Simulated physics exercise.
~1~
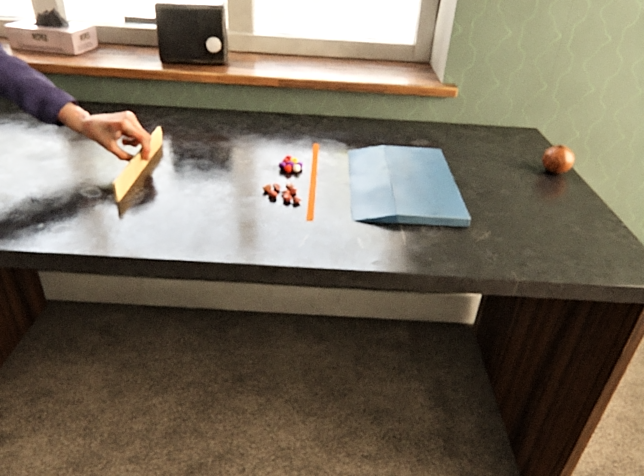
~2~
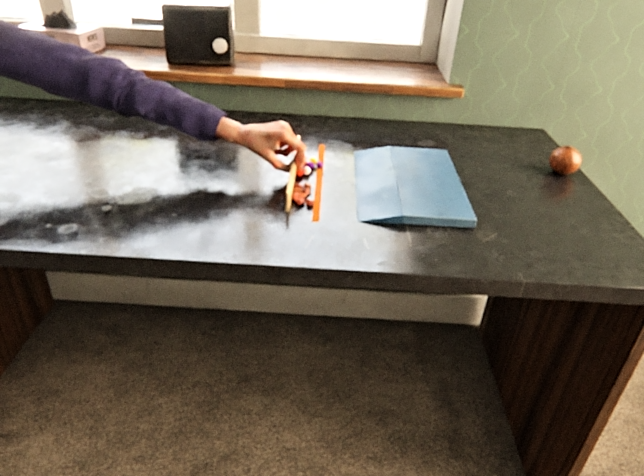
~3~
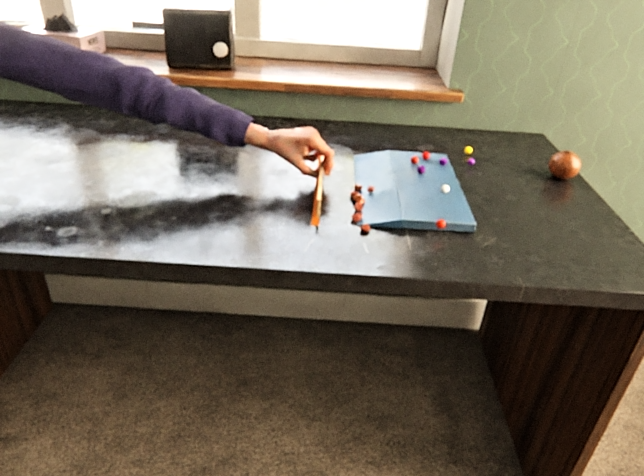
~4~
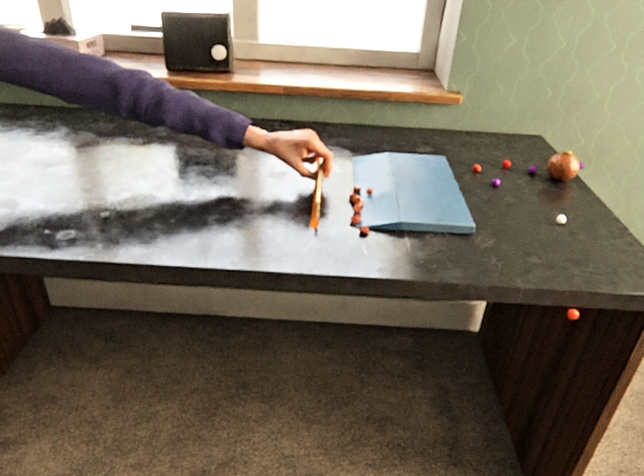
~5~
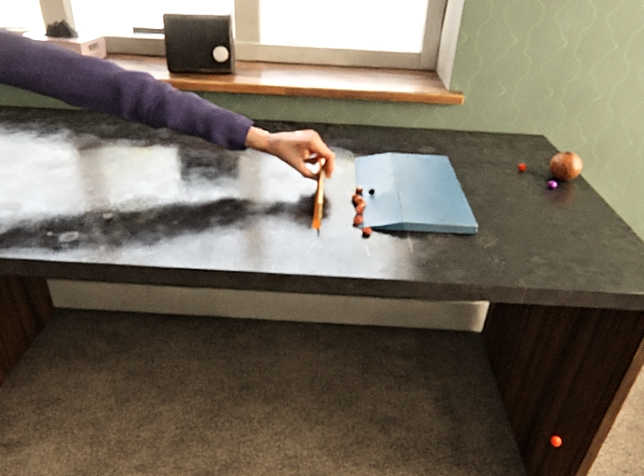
A hand swept a strip of wood rightward across a dark table, pushing two small batches of beads until it stopped at the orange tape; the farther batch shot over the blue ramp, some falling off the table, while the nearer reddish ones stayed around its lower edge.
